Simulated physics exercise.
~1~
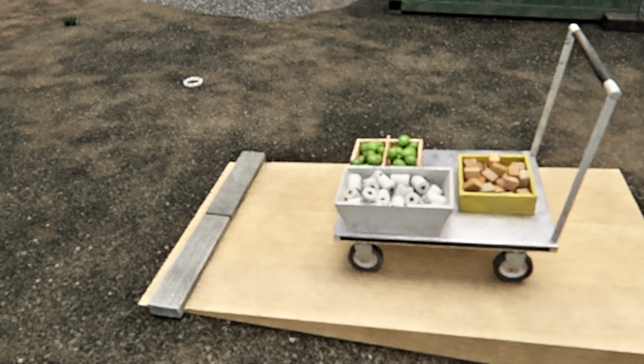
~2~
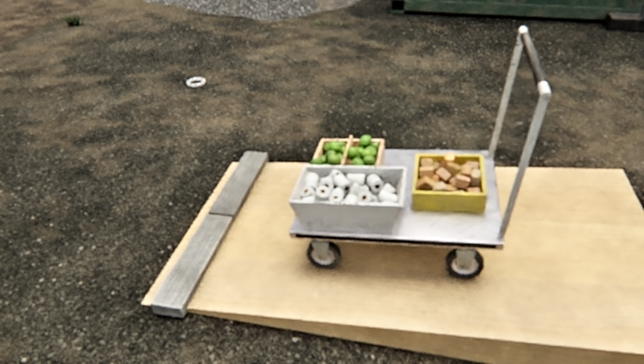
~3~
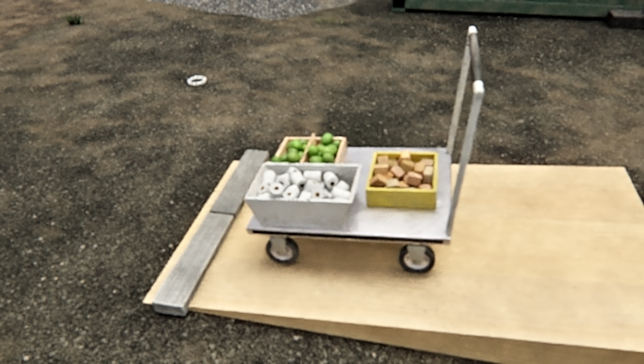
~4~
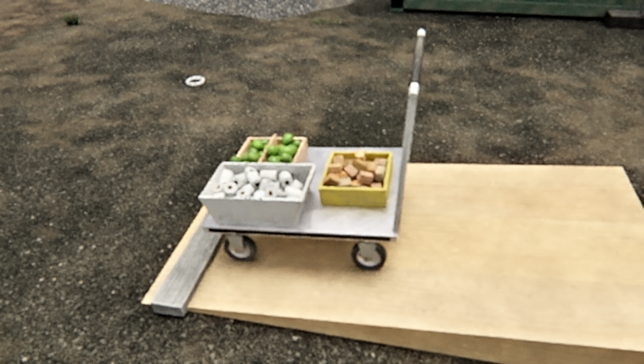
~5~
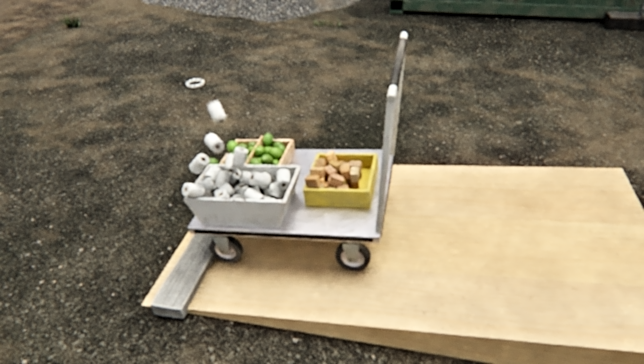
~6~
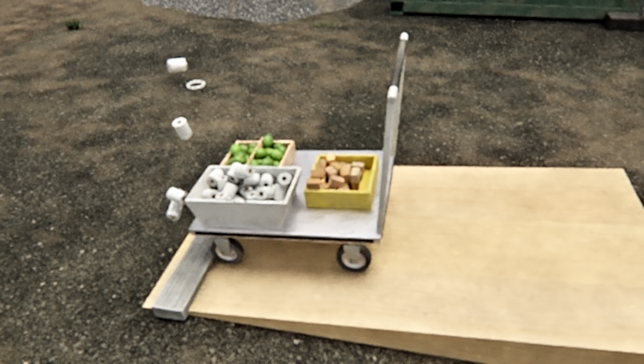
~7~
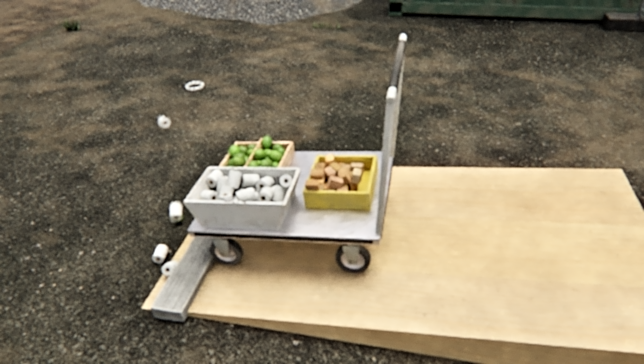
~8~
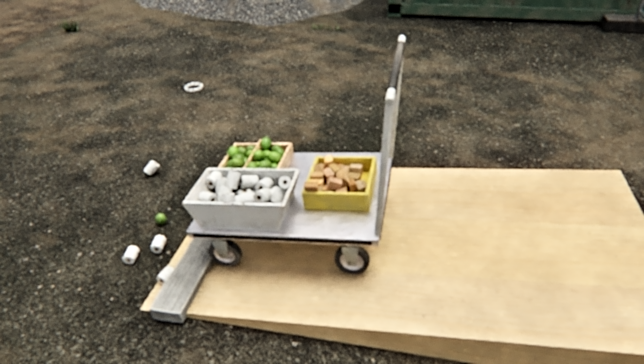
In this clip, a trolley carrying white paper rolls, green limes and timber offcuts in three boxes rolls left down a wooden ramp and stops at the kerb. Several rolls and a lime spill onto the gravel, while the boxes stay aboard and the offcuts remain in theirs.
